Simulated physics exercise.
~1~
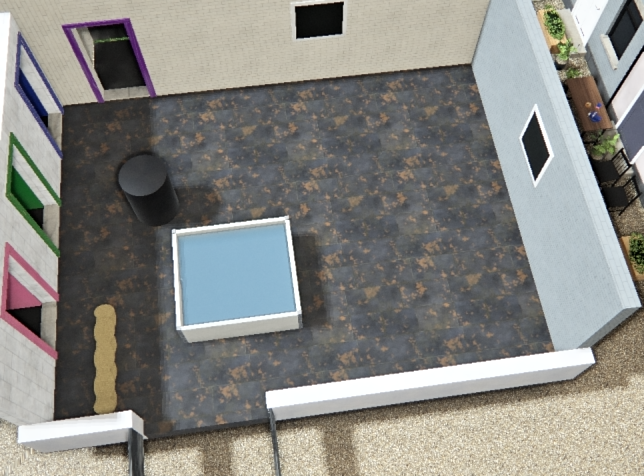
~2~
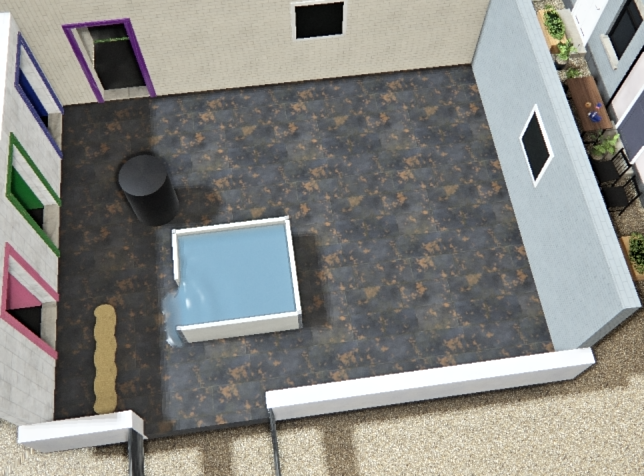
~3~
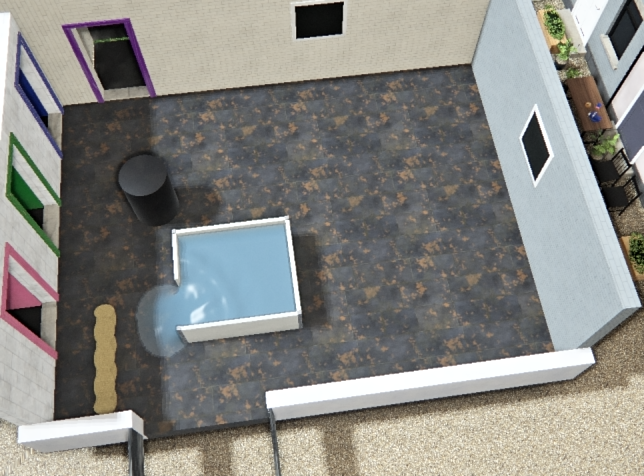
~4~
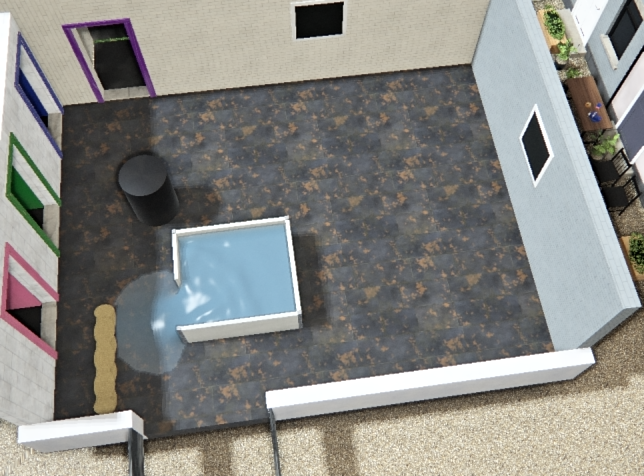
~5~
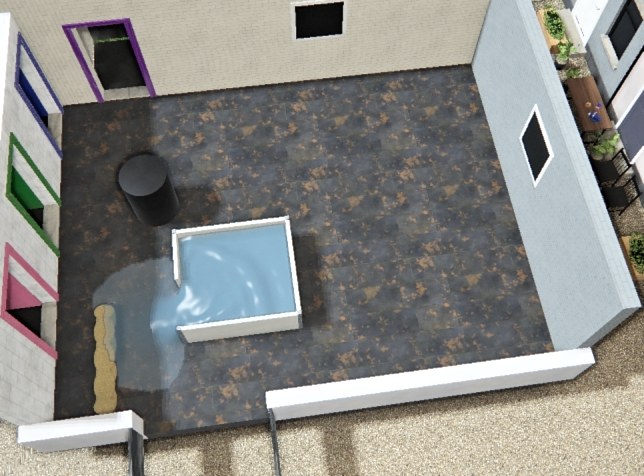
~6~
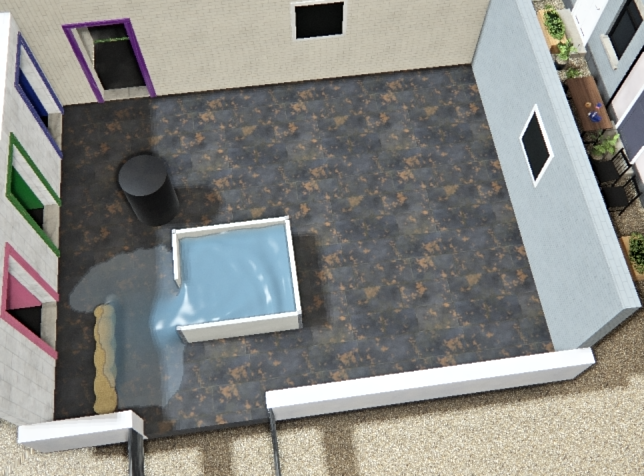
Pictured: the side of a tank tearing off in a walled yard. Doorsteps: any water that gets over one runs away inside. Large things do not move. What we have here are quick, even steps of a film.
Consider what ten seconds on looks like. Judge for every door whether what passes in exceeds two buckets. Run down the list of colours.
At the end, green door: Two buckets or fewer; blue door: Two buckets or fewer; purple door: Over two buckets; pink door: Over two buckets.
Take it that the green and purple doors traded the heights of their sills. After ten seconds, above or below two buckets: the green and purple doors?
Outcome - green gets too much, purple doesn't reach it.
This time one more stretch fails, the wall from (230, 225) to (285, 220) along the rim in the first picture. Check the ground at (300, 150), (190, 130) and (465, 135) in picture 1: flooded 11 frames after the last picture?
The first point is soaked, the second soaked, the third spared.
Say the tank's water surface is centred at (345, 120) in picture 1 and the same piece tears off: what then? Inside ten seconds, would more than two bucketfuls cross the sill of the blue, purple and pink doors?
Blue door exceeds the limit; purple door exceeds the limit; pink door exceeds the limit.
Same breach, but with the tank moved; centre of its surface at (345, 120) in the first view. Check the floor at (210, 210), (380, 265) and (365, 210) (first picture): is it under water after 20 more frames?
Points in order: Inundated; not reached; not reached.
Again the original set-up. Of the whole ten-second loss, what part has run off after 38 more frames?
Near 70 in a hundred.
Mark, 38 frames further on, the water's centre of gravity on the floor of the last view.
Roughly at (180, 265).
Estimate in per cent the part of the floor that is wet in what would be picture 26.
About 30 %.
A moment on, water covers 10 % of the floor; the green door wet at the sill, nothing in, the blue door not reached, the purple door not reached, the pink door wet at the sill, nothing in.
Next, water covers 20 % of the floor; the green door wet at the sill, nothing in, the blue door not reached, the purple door not reached, the pink door under two buckets in.
Then, water covers 30 % of the floor; the green door wet at the sill, nothing in, the blue door wet at the sill, nothing in, the purple door wet at the sill, nothing in, the pink door over two buckets in.
Later, water covers 40 % of the floor; the green door wet at the sill, nothing in, the blue door wet at the sill, nothing in, the purple door over two buckets in, the pink door over two buckets in.
In the end, water covers 65 % of the floor; the green door wet at the sill, nothing in, the blue door under two buckets in, the purple door far over two buckets in, the pink door over two buckets in.
